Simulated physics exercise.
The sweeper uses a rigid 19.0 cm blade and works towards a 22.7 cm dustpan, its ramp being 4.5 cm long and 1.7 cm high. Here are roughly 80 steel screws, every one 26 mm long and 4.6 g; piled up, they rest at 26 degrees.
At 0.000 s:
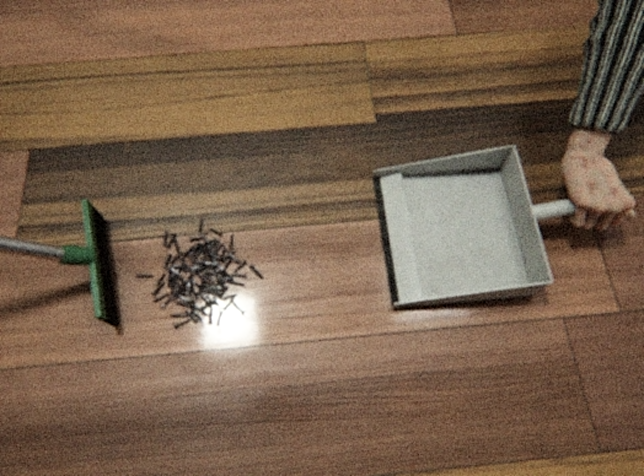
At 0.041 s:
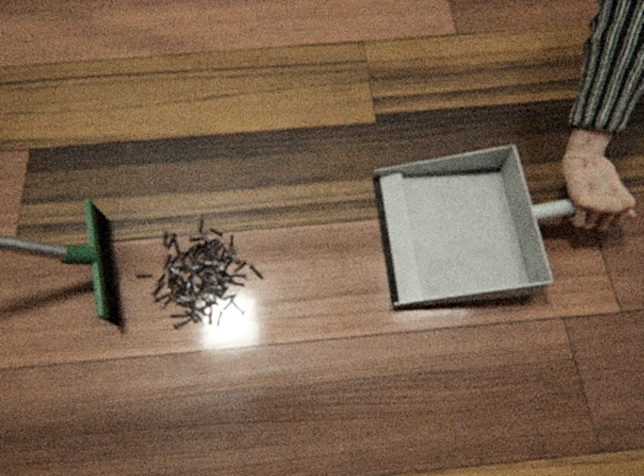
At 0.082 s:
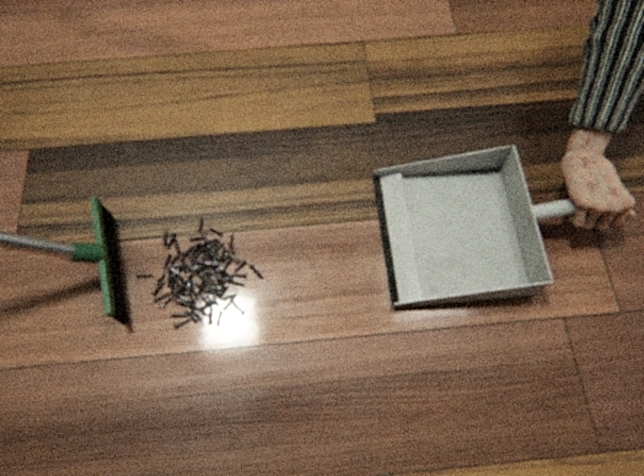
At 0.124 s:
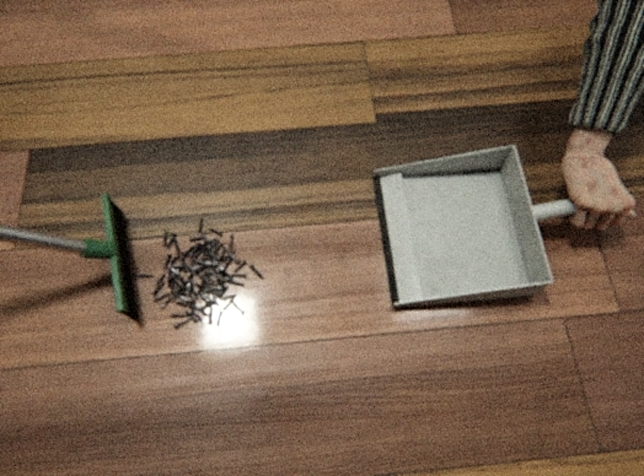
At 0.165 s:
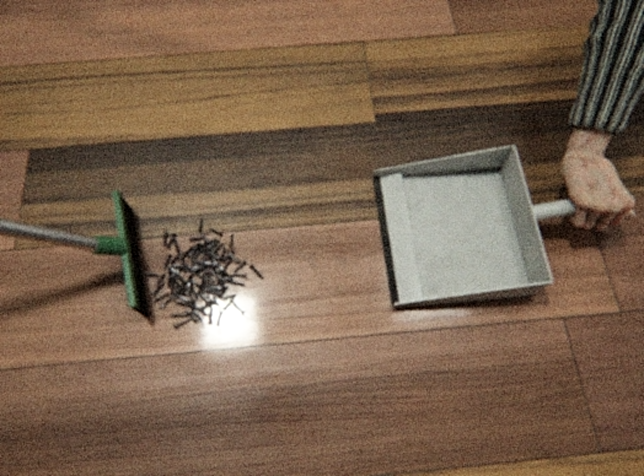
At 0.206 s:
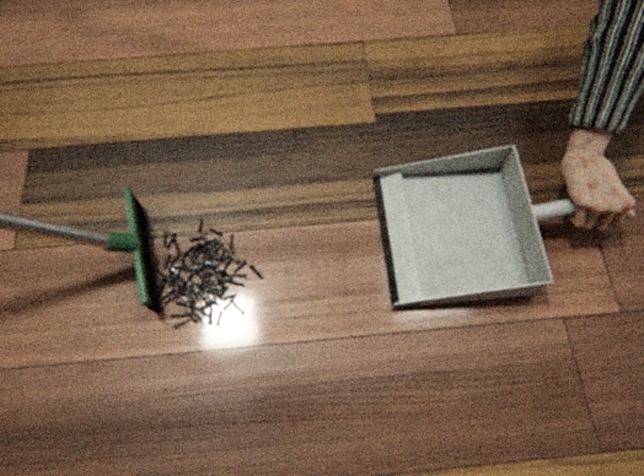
A hand in a striped sleeve holding a grey dustpan still while a green blade slides right, just reaching a pile of dark screws.
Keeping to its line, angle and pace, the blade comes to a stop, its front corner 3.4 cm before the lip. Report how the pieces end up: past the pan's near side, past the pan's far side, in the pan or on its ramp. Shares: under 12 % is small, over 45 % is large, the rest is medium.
Past the pan's near side: A small share; past the pan's far side: A small share; in the pan or on its ramp: A small share.
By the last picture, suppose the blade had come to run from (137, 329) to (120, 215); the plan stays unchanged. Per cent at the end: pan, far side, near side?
Split: Pan = 0, far = 0, near = 25.
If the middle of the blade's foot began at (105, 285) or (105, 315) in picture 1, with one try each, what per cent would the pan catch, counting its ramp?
The two tries give some 0 % and some 0 %.
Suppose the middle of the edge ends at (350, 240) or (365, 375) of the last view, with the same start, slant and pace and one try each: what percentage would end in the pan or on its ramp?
Some 5 in a hundred and 0 in a hundred.
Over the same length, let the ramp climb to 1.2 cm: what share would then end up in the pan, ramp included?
Then about 0 per cent.
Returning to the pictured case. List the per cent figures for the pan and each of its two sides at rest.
Near: 5; far: 5; pan: 0 (percent).
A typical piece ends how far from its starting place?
Roughly 28 centimetres.
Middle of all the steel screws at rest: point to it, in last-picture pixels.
Centre at rest, approx.: (363, 228) px.
After 0.59 s, middle of the blade 22 cm from the lip; 0 % over the lip, far side 0 %, near side 0 %.
After 0.85 s, middle of the blade 12 cm from the lip; 0 % over the lip, far side 0 %, near side 5 %.
After 1.21 s, middle of the blade 5 cm from the lip; 0 % over the lip, far side 5 %, near side 5 %.
In the end, at 2.5 s, near side 5 %, far side 5 %, pan 0 %, in front of the lip or behind the blade 85 %.
